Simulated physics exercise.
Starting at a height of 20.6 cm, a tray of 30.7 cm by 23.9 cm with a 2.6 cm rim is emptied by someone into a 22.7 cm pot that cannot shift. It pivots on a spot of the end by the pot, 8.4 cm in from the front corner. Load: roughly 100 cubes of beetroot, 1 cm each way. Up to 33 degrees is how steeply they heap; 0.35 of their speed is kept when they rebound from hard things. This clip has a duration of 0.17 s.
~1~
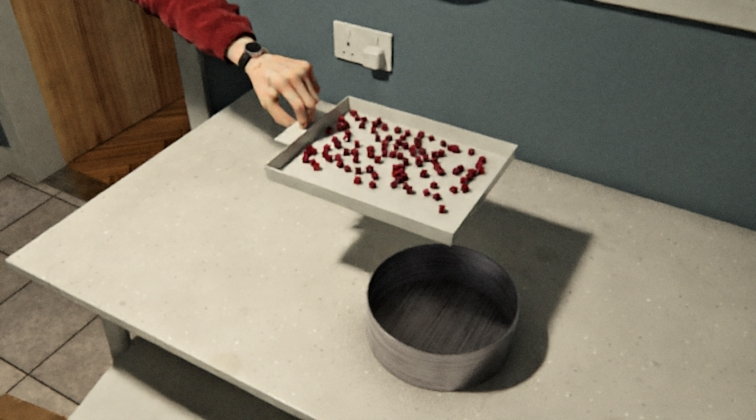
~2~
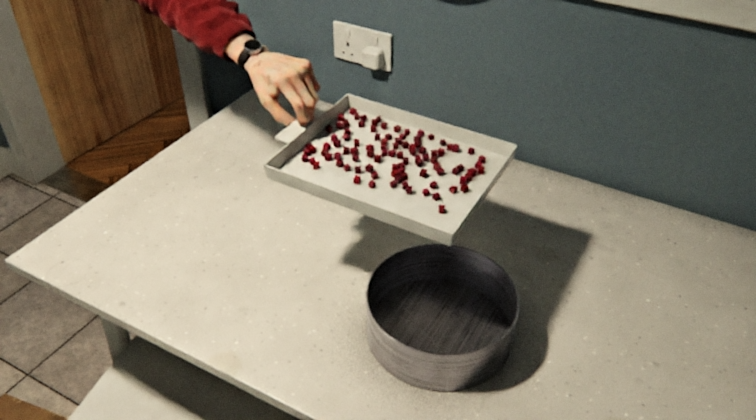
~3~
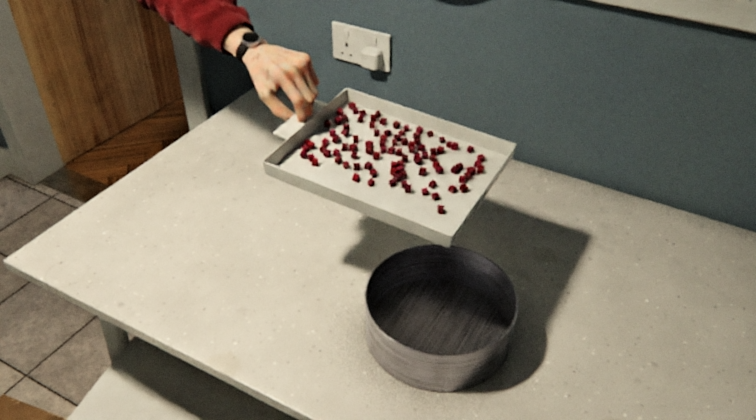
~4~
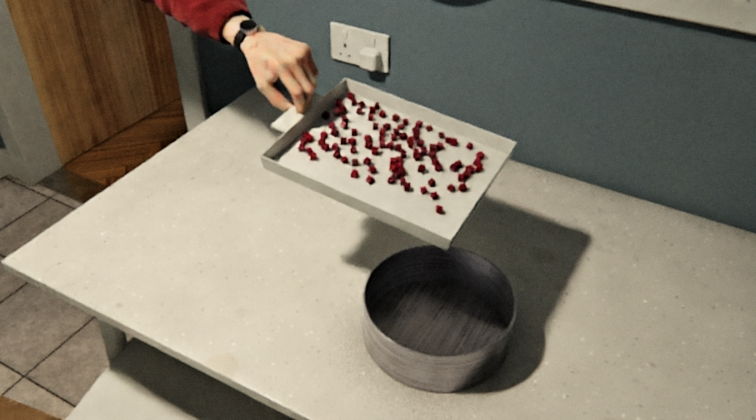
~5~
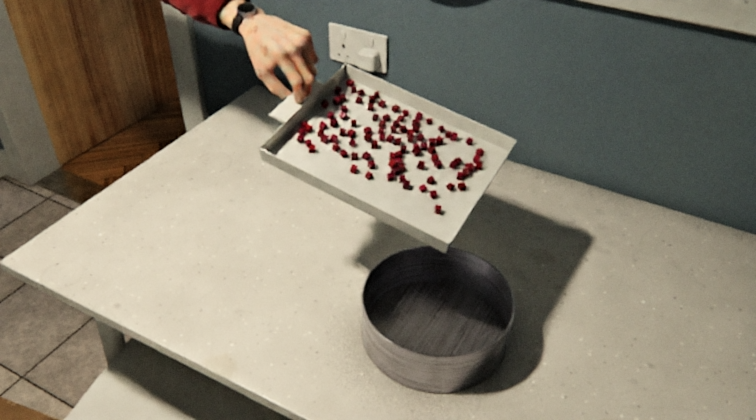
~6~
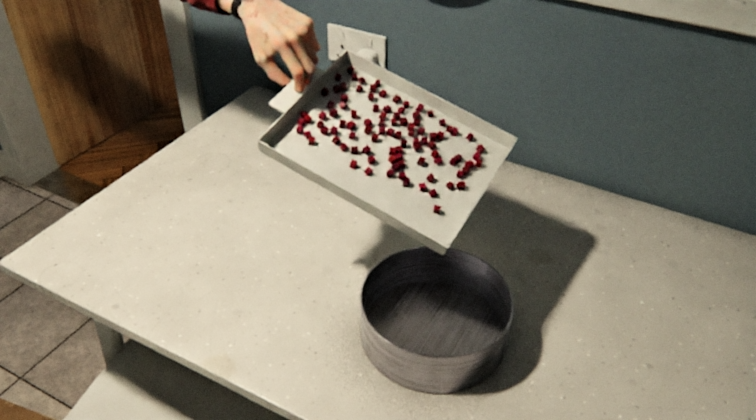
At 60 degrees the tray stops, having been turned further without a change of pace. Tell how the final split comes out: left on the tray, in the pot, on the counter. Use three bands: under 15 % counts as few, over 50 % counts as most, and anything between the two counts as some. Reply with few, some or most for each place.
Tray: Most, pot: Some, counter: Few.
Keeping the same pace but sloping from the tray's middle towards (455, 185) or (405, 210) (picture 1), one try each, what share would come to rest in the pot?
Roughly 0 % for the first direction, roughly 30 % for the second.
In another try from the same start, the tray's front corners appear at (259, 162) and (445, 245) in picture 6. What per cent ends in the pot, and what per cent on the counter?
Final per cent - pot 35, counter 0.
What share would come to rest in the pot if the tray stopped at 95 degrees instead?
That would give about 80 per cent.
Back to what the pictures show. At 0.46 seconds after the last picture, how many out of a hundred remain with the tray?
About 95% of the load.
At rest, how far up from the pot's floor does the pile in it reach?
Height: Approx. 1.0 cm.
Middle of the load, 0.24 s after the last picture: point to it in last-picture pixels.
Approximately (419, 113) in the last view.
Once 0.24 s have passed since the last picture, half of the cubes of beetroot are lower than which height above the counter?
Median height: Approx. 34 cm.
Then, 0.15 s after the last picture, tilt 42 degrees; the tray holds 100 %, the pot 0 %.
Then, 0.24 s after the last picture, tilt 56 degrees; the tray holds 100 %, the pot 0 %.
Then, 0.46 s after the last picture, tilt 60 degrees; the tray holds 95 %, the pot 0 %.
In the end, tray 60 %, pot 30 %, counter 5 %.
